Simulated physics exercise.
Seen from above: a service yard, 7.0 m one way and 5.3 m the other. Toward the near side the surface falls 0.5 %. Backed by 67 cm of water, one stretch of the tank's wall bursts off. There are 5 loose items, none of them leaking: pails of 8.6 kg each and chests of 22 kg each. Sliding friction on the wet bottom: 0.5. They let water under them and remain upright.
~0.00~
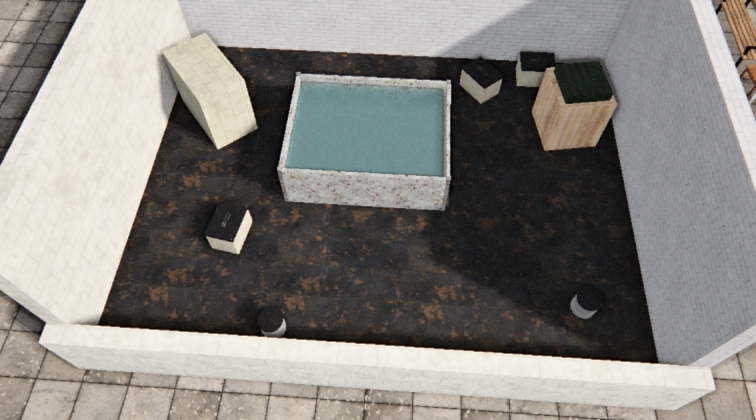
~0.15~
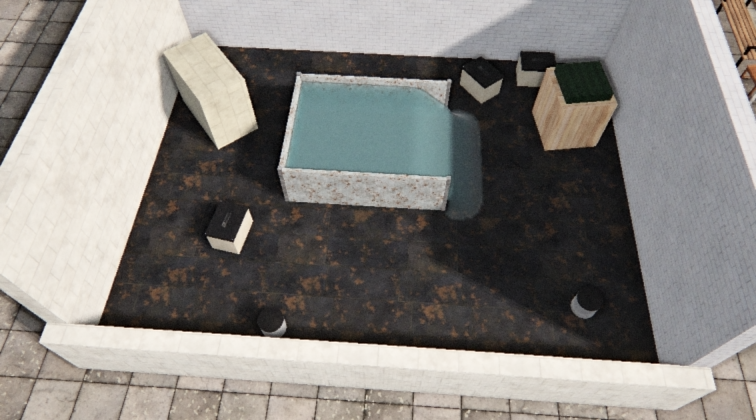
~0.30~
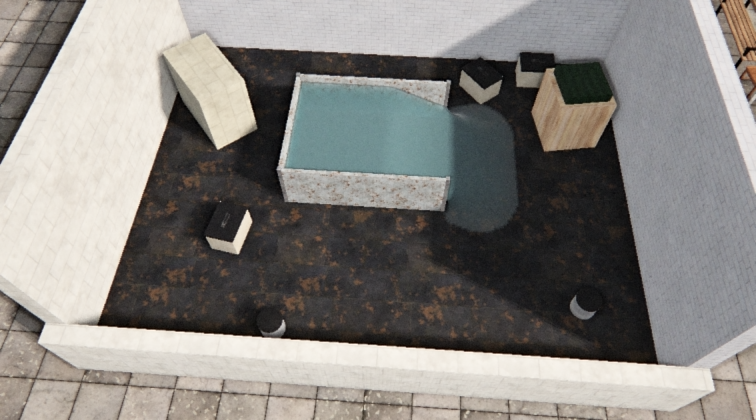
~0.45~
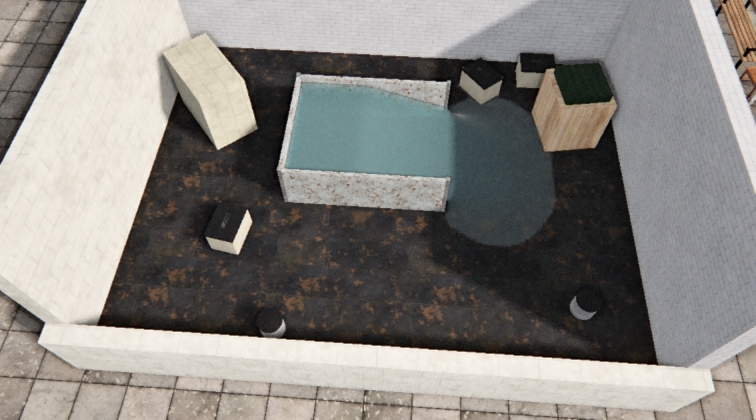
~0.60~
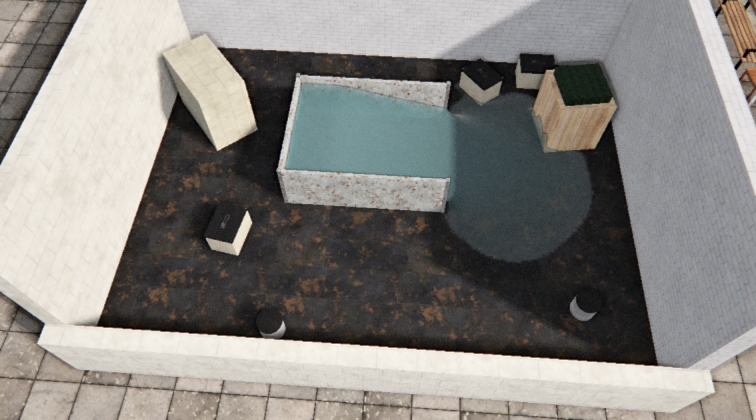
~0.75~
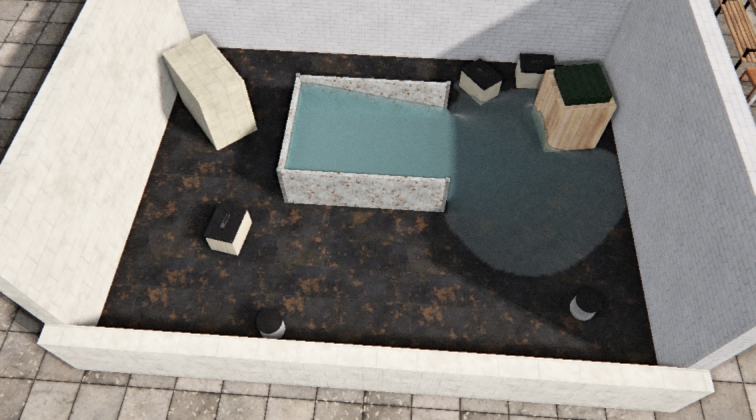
A walled yard held a raised stone tank of water, whose right side opened up, and water poured out, spreading in a widening rounded pool around the wooden chest while the scattered boxes and pails stayed put.
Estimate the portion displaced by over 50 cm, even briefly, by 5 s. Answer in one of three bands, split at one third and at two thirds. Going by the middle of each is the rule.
Two thirds or more.
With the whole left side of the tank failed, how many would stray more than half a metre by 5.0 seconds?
Then 2.
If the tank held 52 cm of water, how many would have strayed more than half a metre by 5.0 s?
That would give 3.
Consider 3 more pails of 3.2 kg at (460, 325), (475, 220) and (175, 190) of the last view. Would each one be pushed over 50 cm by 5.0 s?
In order: Beyond it, beyond it, within it.
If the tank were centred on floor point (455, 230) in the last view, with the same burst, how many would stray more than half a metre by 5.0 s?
4.
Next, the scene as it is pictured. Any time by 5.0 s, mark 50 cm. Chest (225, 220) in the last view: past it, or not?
Result: Below the line.
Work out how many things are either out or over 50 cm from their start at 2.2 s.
Tally: 0.
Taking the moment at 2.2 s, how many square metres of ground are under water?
About 16 m2.
After 1.1 s 0 of 5 are over 50 cm from their spots; 0 afloat.
After 2.2 s 0 of 5 are over 50 cm from their spots; 0 afloat.
After 3.5 s 1 of 5 are over 50 cm from their spots; 1 afloat.
After 5.0 s 4 of 5 are over 50 cm from their spots, and 4 have been at some point; 1 afloat.
